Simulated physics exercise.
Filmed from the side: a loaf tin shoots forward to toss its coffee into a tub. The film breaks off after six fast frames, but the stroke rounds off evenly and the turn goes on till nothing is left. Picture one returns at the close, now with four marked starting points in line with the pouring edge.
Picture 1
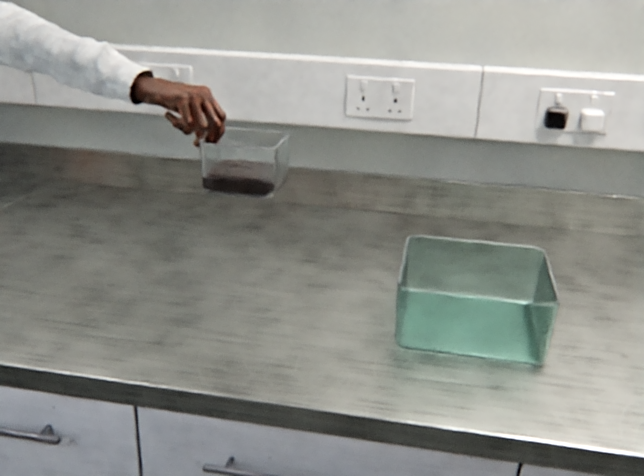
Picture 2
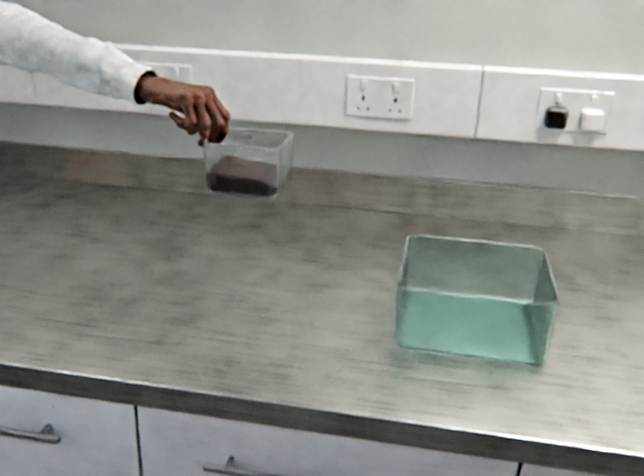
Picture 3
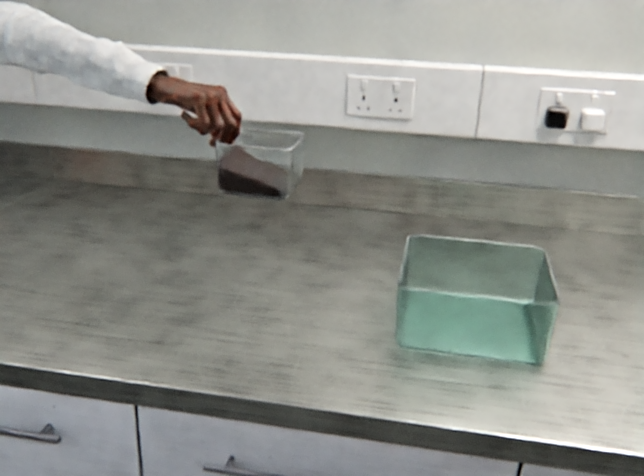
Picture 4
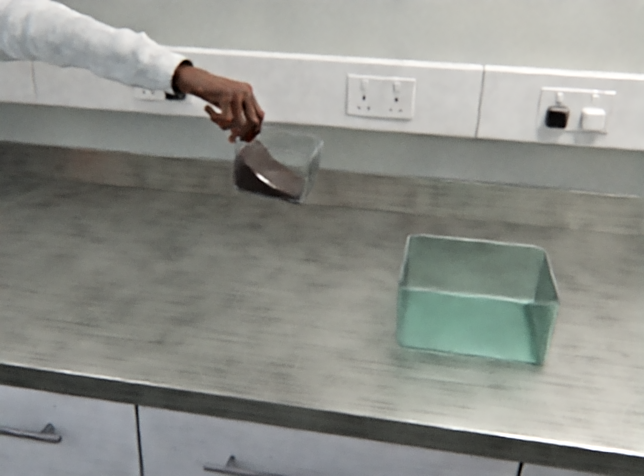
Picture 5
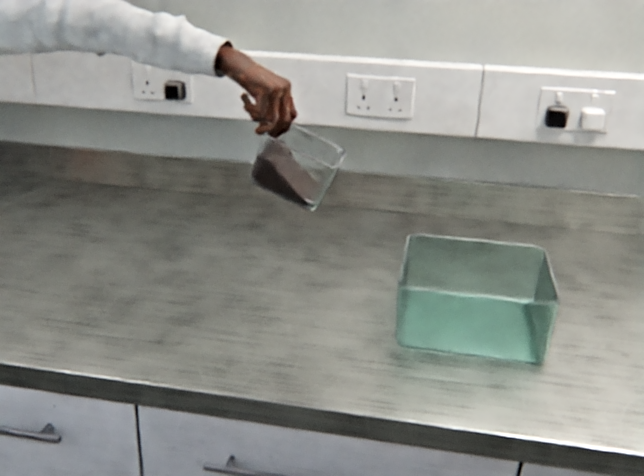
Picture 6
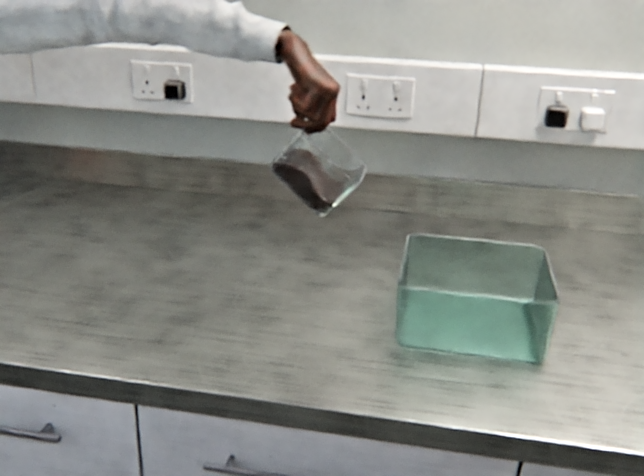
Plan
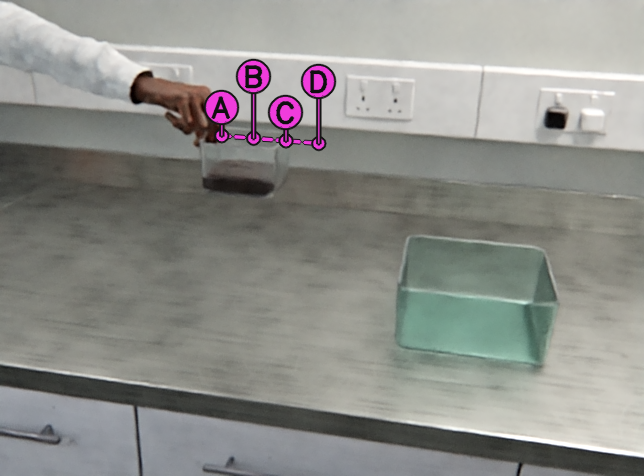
On a grey worktop, a hand moves a clear container of dark liquid rightwards, tilting it beside a tub of green liquid.
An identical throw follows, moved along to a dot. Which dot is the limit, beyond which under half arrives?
The limit is B.
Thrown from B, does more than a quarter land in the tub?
Yes, clearly.
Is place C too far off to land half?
No.
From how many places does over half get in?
Three.
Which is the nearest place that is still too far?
The answer is A.
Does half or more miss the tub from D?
No.
On the marked copy, A at (221, 135); B at (253, 138); C at (285, 140); D at (318, 143).
With A, about 35 % lands in the tub, 57 % falls short and 7 % goes beside or beyond.
With B, about 68 % lands in the tub, 22 % falls short and 10 % goes beside or beyond.
With C, about 84 % lands in the tub, 14 % falls short.
With D, about 90 % lands in the tub, 2 % falls short and 8 % goes beside or beyond.
